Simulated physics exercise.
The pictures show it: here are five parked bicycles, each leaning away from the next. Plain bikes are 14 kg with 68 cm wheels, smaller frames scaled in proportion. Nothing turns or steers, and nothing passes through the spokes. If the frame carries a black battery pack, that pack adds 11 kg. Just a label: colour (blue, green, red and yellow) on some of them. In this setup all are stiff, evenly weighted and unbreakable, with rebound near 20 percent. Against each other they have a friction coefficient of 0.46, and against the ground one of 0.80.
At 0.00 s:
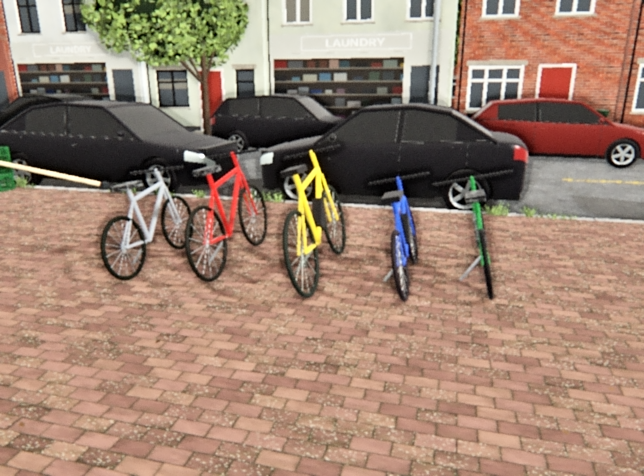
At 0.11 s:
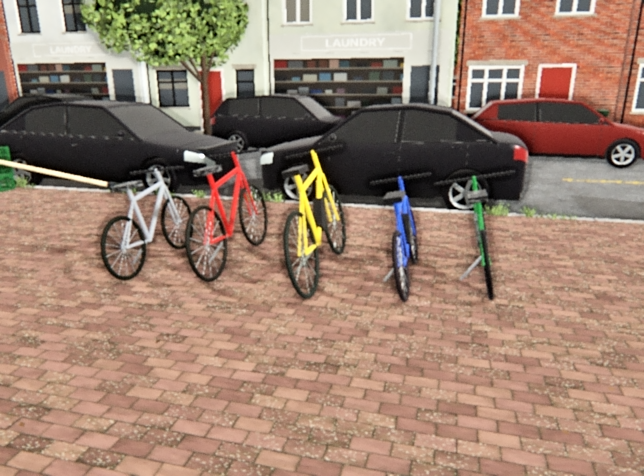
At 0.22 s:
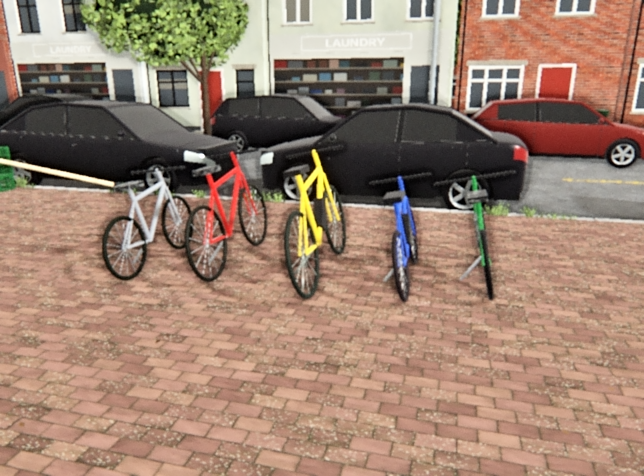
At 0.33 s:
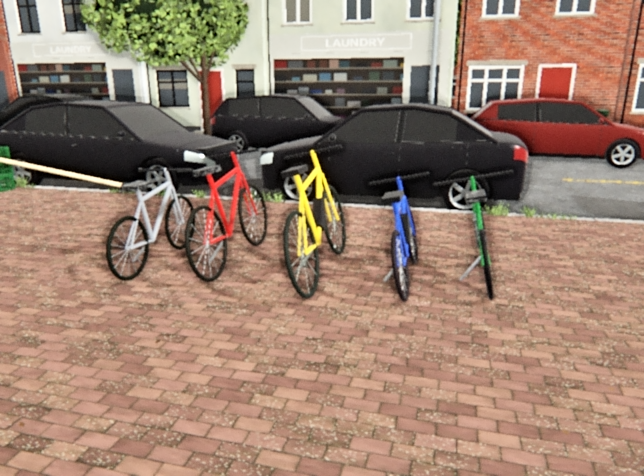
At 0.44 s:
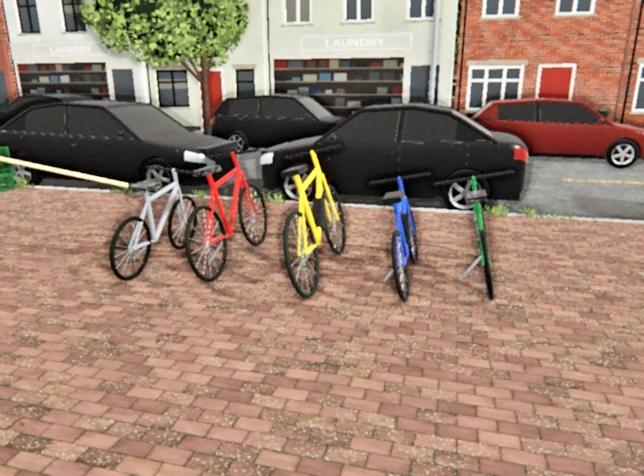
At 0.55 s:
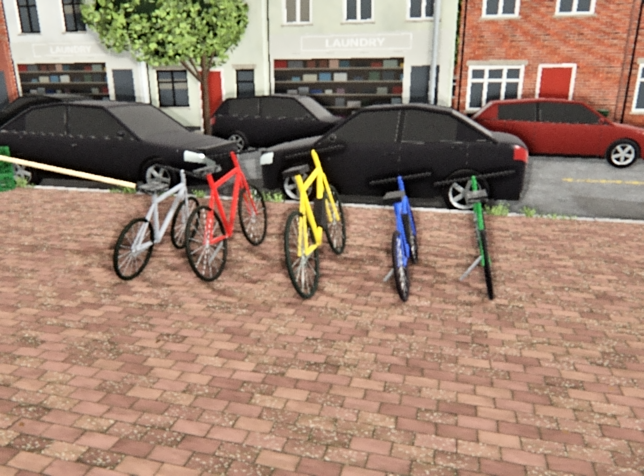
To begin with, five bicycles, silver, red, yellow, blue and green, stand in a row on brick paving near parked cars as a pale pole reaches in from the left. The pole moves up to the silver bicycle and pushes it slightly right, tilting it towards the red one; the others stay still.
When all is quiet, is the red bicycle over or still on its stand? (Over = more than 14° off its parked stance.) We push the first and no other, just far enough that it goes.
It is down when things settle.
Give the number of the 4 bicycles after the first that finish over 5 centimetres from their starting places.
1 have shifted.
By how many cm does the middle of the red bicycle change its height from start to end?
15 cm lower.
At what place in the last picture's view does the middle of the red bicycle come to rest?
You'll find it around (280, 224) in the final frame.
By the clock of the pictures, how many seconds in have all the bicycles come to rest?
2.0 s, give or take.
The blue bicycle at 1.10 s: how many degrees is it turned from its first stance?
Tilt: Approx. 0°.
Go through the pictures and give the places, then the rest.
In the first frame (we follow the side turned to the camera), pole end (101, 186) 14 cm from the first bicycle; red bicycle (256, 205); yellow bicycle (282, 241); blue bicycle (392, 256); no other piece has moved.
The second frame shows pole end (108, 186) 6 cm from the first bicycle; red bicycle (256, 205).
The third frame shows pole end pushing; red bicycle (256, 205).
The fourth frame shows pole end pushing; red bicycle (256, 205); no other piece has moved.
The fifth frame shows pole end pushing; red bicycle (256, 205); no other piece has moved.
The sixth frame shows pole end (136, 188) pushing; red bicycle (256, 205); yellow bicycle (284, 242); blue bicycle (393, 256); no other piece has moved.
Around 1.10 s, none of the 4 other bicycles over, 1 disturbed; red bicycle tipped 12°.
Around 1.46 s, 1 of the 4 other bicycles over; red bicycle tipped 43°.
Finally (2.0 s), 1 of the 4 other bicycles over; red bicycle tipped 53°; yellow bicycle unmoved; blue bicycle unmoved. Three left standing. Seen by the last camera, middles, red bicycle near (280, 224), yellow bicycle near (316, 213).
